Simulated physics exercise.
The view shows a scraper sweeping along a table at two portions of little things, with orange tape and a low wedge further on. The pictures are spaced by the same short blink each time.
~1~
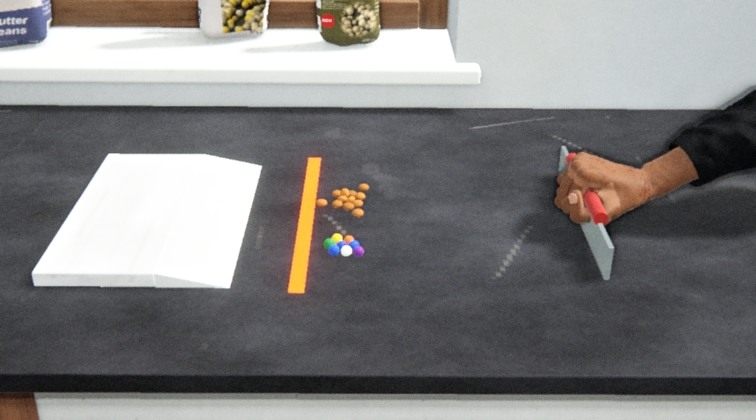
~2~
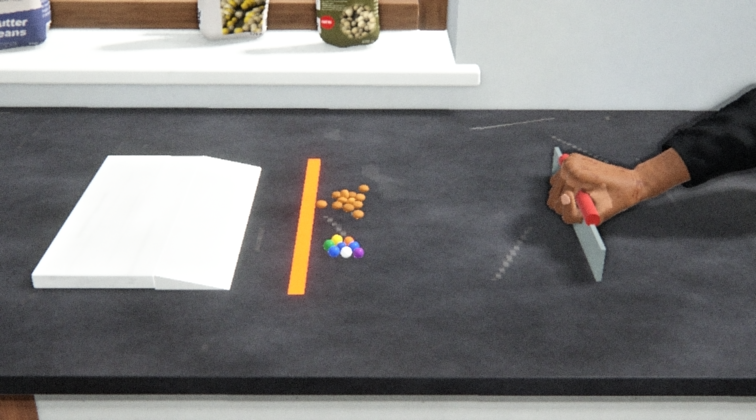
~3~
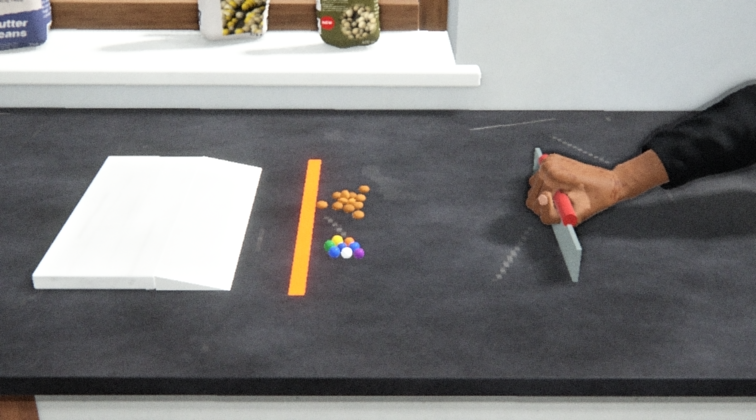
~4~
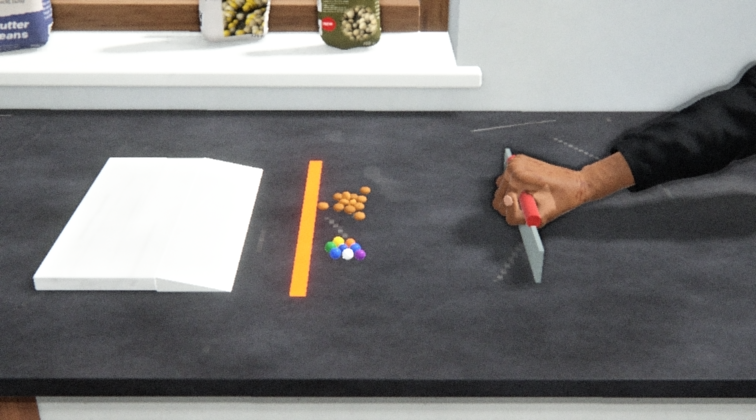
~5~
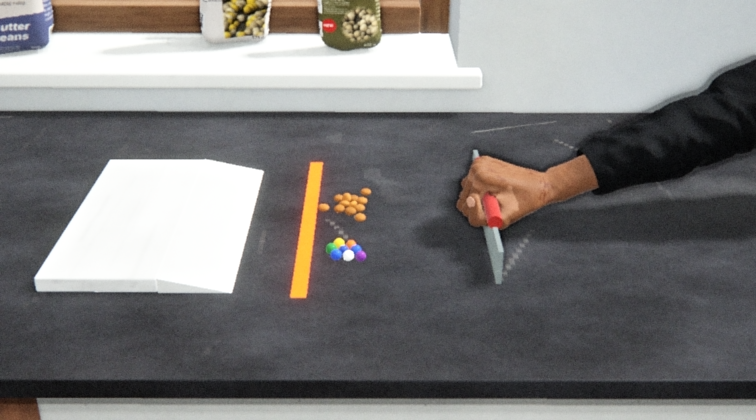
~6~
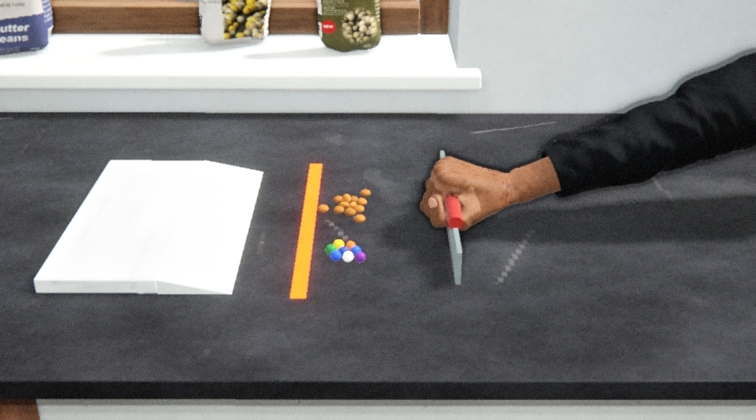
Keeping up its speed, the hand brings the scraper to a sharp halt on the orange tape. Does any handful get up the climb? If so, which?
The near handful does; the far handful does not.
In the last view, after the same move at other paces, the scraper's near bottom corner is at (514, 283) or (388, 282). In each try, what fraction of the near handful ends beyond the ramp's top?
0 % and then 100 %.
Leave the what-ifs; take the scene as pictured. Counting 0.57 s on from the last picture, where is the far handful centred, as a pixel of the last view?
Centre estimate, last view: Approx. (253, 202).
Then, 0.14 s on from there, scraper still moving, near (363, 195); near handful the whole lot short of the ramp; far handful the whole lot short of the ramp.
Then, 0.29 s on from there, scraper stopped at the orange tape; near handful near a quarter on the ramp, the bulk short of the ramp; far handful the whole lot short of the ramp.
Then, 0.57 s on from there, scraper stopped at the orange tape; near handful the bulk past the top, near a quarter on the ramp; far handful near a third on the ramp, near two thirds short of the ramp.
In the end, scraper stopped at the orange tape; near handful the bulk past the top, a little short of the ramp; far handful none at all past the top, near a third on the ramp, near two thirds short of the ramp.
